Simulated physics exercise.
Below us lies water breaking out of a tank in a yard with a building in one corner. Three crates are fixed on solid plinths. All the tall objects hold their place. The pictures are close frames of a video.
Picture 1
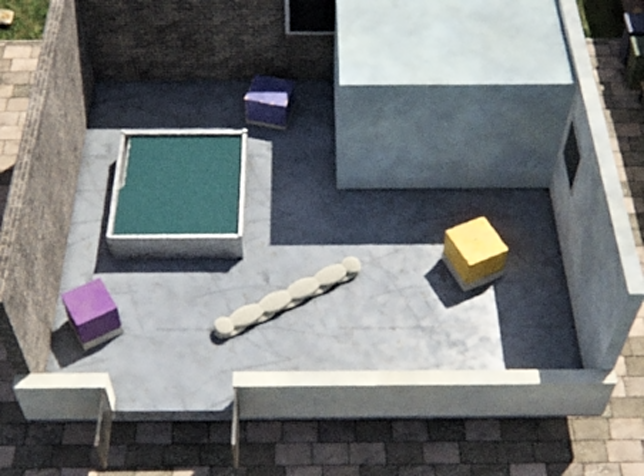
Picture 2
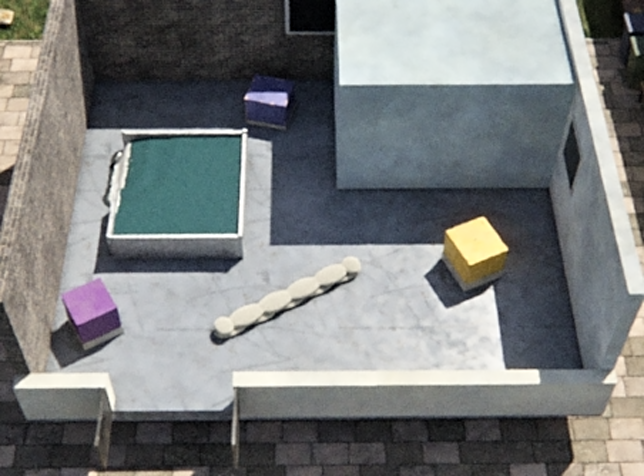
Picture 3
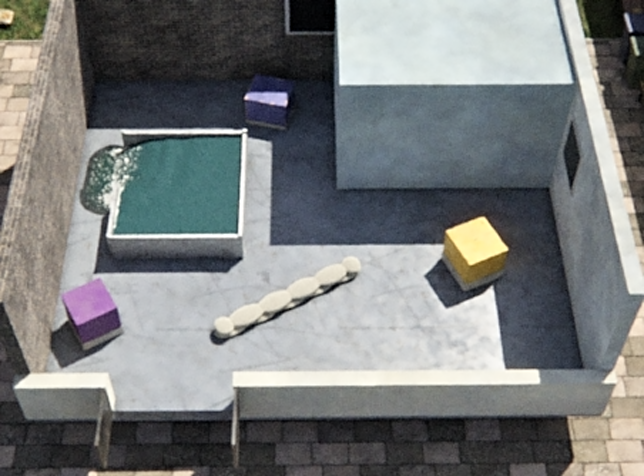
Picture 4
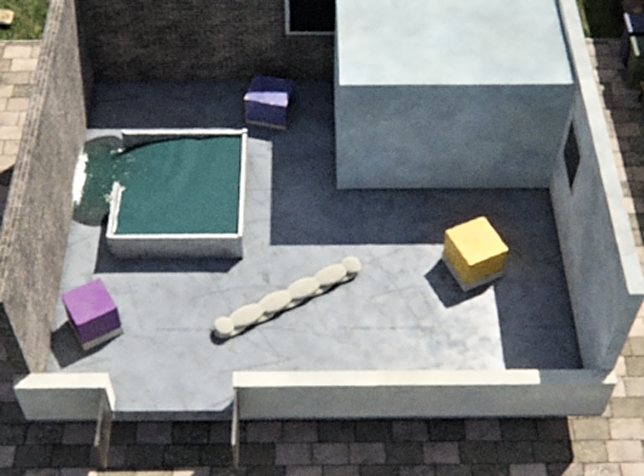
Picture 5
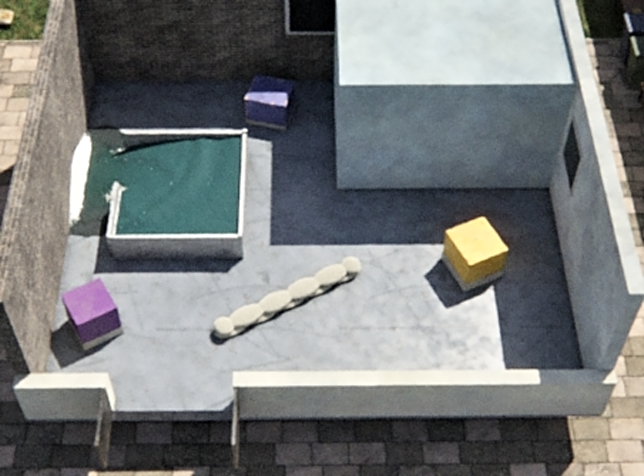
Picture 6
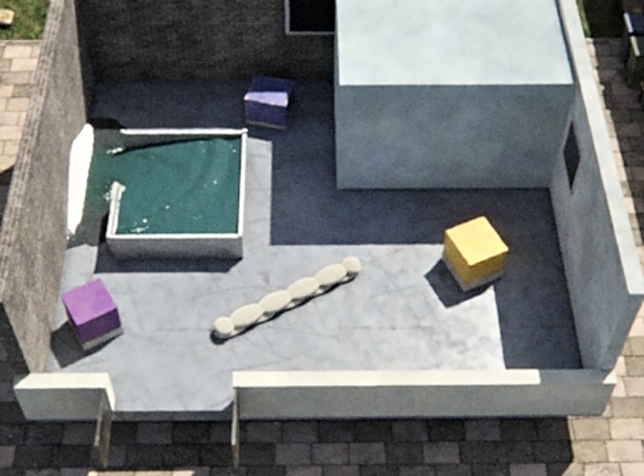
Green water bursts through the left side of a pale-rimmed square tank, foams across the paving and washes against the left wall as the tank's surface ripples, the high view staying still. The setting is a walled yard seen from above, with a pale building in the back right corner. Two purple boxes sit left and back, a yellow box right, and a cream knobbly bar between, all unmoving.
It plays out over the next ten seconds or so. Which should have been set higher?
One by one: The purple crate is soaked; the yellow crate keeps dry; the blue crate is soaked.
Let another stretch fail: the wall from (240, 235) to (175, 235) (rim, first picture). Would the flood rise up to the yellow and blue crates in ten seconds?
Yellow is spared; blue escapes it.
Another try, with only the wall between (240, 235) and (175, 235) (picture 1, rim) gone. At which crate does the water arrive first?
That is the purple one.
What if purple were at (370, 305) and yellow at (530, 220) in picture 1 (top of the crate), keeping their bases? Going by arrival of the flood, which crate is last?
I say the yellow crate.
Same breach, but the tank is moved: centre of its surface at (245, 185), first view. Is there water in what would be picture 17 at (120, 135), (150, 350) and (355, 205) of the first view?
In that order: Covered, clear, dry.
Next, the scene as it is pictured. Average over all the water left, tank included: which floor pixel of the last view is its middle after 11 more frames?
Close to (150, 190).
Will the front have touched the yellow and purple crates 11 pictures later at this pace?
My reading: Yellow not yet; purple already wet.
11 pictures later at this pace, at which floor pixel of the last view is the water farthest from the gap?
I would point to (46, 378).
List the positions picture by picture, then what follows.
In the first picture, still water in the water tank at (180, 185).
In the second picture, water pours out at (125, 174) and has run to a hidden place.
In the third picture, the front is at (103, 151), out from the gap at (125, 175).
In the fourth picture, water pours out at (125, 175) and has run to (84, 147).
In the fifth picture, water pours out at (125, 175) and has run to (87, 133).
In the sixth picture, water pours out at (125, 174) and has run to (89, 121).
A moment on, water covers 10 % of the floor; the purple crate not reached, the yellow crate not reached, the blue crate not reached.
Next, water covers 15 % of the floor; the purple crate water round its plinth, the yellow crate not reached, the blue crate not reached.
Then, water covers 35 % of the floor; the purple crate water round its plinth, the yellow crate not reached, the blue crate water round its plinth.
Later, water covers 60 % of the floor; the purple crate water round its plinth, the yellow crate not reached, the blue crate water round its plinth.
In the end, water covers 85 % of the floor; the purple crate was topped, the yellow crate stayed above the water, the blue crate was topped.
